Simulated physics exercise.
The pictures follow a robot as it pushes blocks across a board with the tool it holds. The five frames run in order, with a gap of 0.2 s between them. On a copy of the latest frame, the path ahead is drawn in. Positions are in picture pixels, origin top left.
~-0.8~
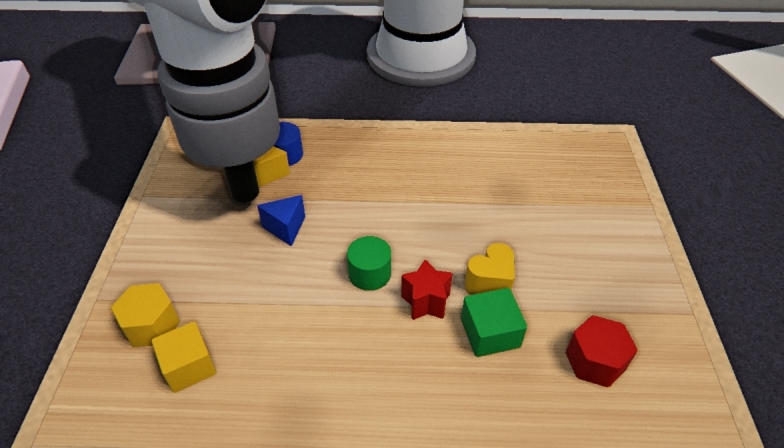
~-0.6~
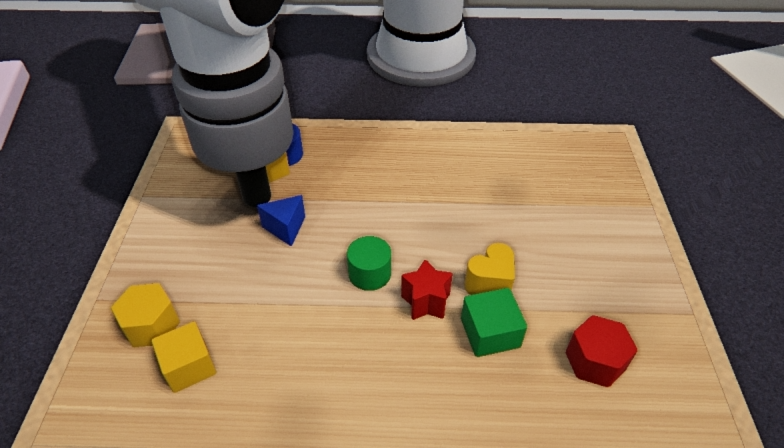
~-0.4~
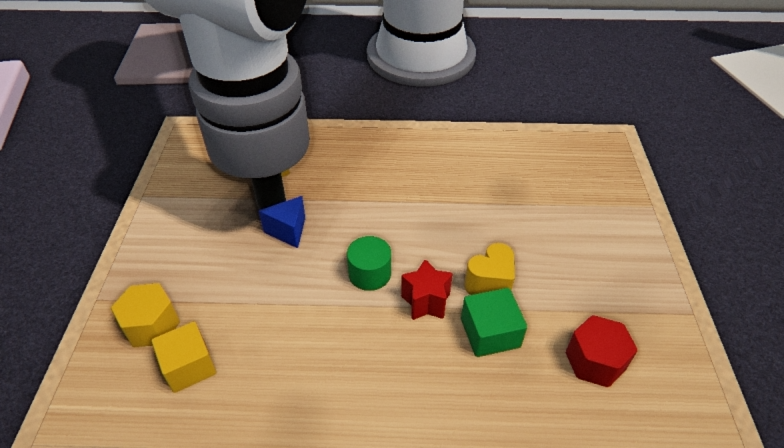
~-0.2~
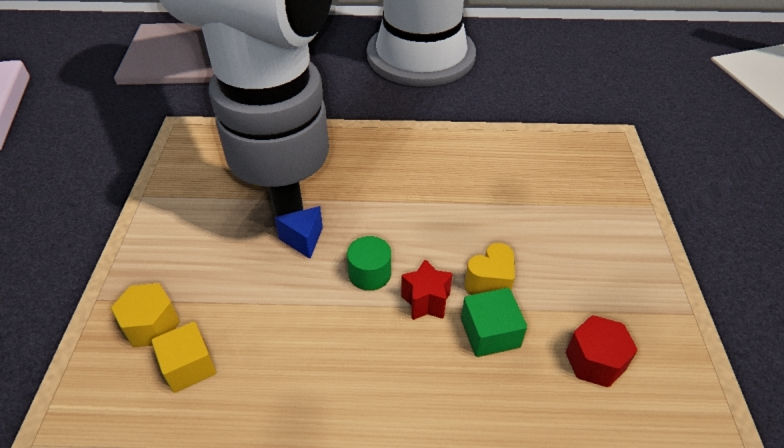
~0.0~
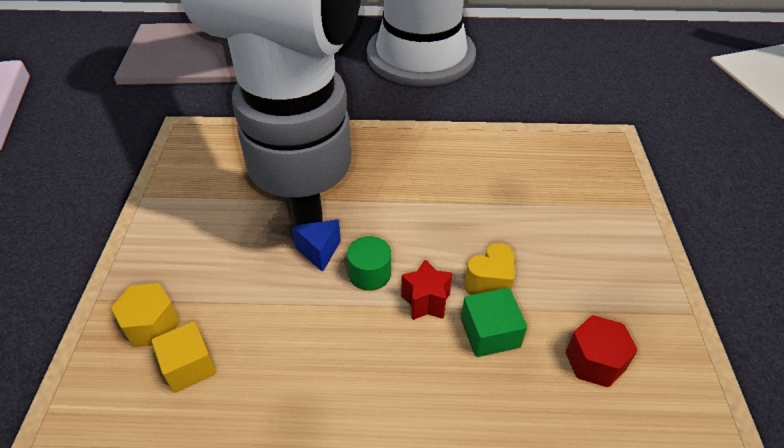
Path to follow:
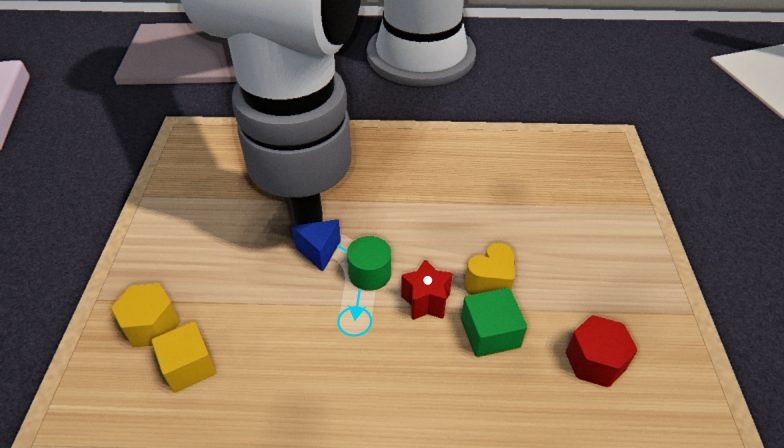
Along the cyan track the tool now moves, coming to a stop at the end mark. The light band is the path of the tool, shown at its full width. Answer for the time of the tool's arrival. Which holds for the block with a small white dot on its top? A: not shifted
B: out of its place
The one that fits is B, out of its place.
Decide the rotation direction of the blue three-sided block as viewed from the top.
Clockwise, looking down.
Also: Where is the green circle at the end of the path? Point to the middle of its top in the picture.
Put as a pixel place, it's (394, 303).
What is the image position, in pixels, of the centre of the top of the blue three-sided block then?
Expect it around (325, 281).
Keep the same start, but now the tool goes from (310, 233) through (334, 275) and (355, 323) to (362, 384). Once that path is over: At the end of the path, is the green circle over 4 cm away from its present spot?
Final answer: No.
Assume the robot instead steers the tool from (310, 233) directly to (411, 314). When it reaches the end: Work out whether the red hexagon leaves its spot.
Here the red hexagon stays on its spot.
Drawn move, from (310, 233) by way of (346, 251) and (361, 282) to (355, 321); the dot is on the red star-shaped block.
On the path given first. One third of the way, tool (345, 239); blue three-sided block (330, 253); green circle (371, 255).
Two thirds of the way, tool (360, 271); blue three-sided block (330, 271), turned 75° clockwise; green circle (389, 282); red star-shaped block (439, 285), turned 20° anticlockwise.
At the end, tool (354, 310); blue three-sided block (325, 281), turned 115° clockwise; green circle (394, 303); red star-shaped block (442, 287), turned 30° anticlockwise.
